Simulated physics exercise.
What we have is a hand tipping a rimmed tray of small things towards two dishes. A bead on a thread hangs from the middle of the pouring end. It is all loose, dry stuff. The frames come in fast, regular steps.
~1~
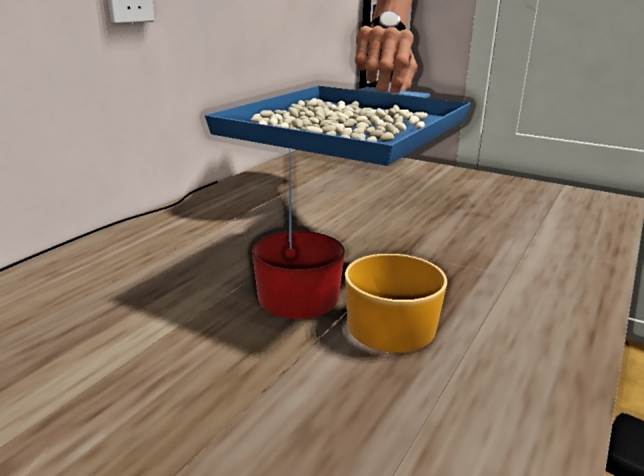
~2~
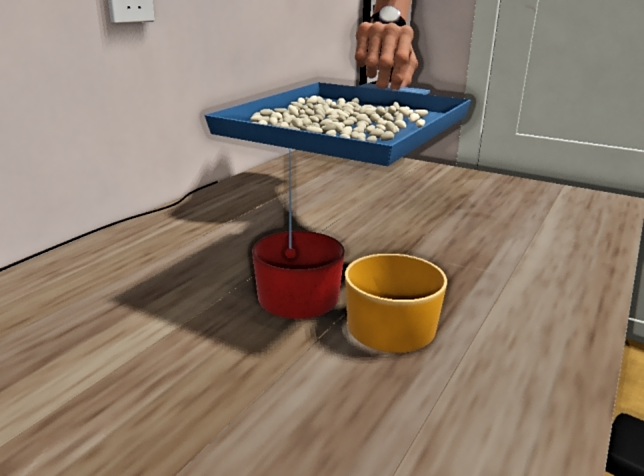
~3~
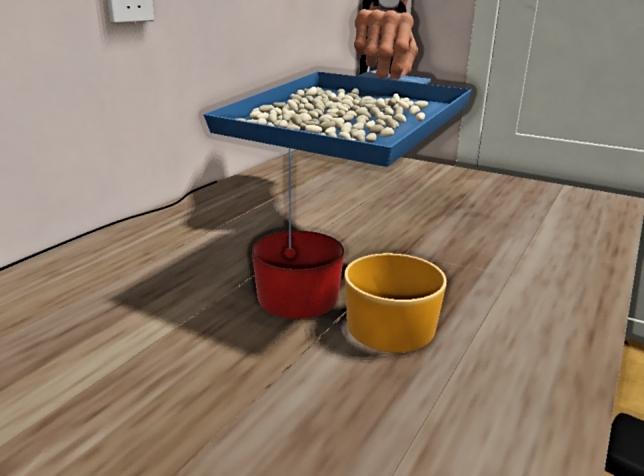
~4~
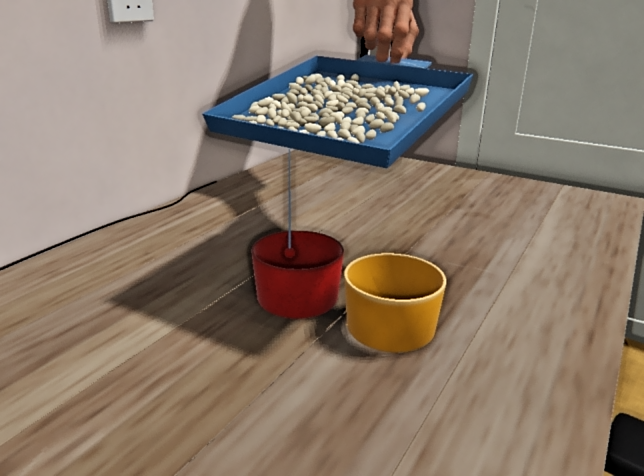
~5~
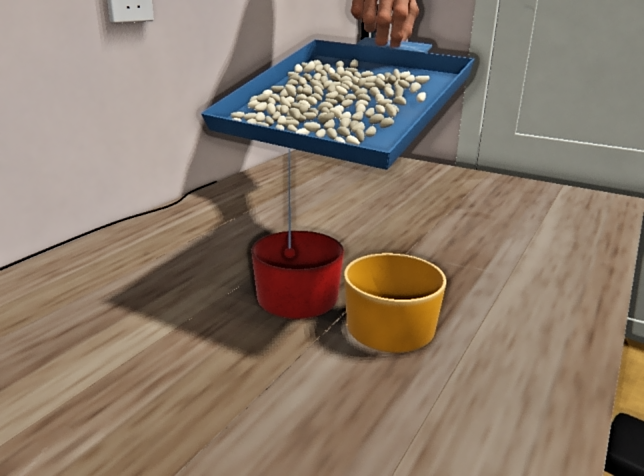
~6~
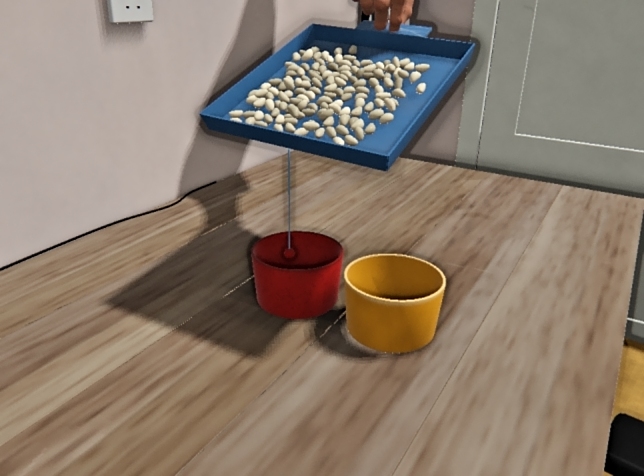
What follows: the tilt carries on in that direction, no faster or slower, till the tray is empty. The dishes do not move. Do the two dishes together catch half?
They take only the smaller part between them.
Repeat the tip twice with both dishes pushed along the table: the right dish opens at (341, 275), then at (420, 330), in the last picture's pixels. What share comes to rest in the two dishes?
In turn 10 and 50 in a hundred.
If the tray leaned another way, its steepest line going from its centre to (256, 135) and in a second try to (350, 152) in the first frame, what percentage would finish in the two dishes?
Near 0 % and 40 %.
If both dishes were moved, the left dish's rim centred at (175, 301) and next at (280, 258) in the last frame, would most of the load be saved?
In turn: Less than half; not half.
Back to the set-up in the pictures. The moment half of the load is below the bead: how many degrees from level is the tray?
Roughly 115°.
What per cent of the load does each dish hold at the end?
About: Left dish 0, right dish 0 per cent.
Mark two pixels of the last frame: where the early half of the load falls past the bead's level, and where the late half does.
Around (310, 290) and then (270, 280).
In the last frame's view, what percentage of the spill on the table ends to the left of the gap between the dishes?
Close to 70 per cent.
Soon after the last picture, tray tipped steeply; all on the tray.
A little later, tray tipped past a quarter turn; about a quarter on the tray; about a quarter outside both; about half in the air.
Later still, tray tipped past a quarter turn; a stray few in the right dish; nearly all outside both.
At rest, tray tipped past a quarter turn; a stray few in the right dish; none in the left dish; nearly all outside both.
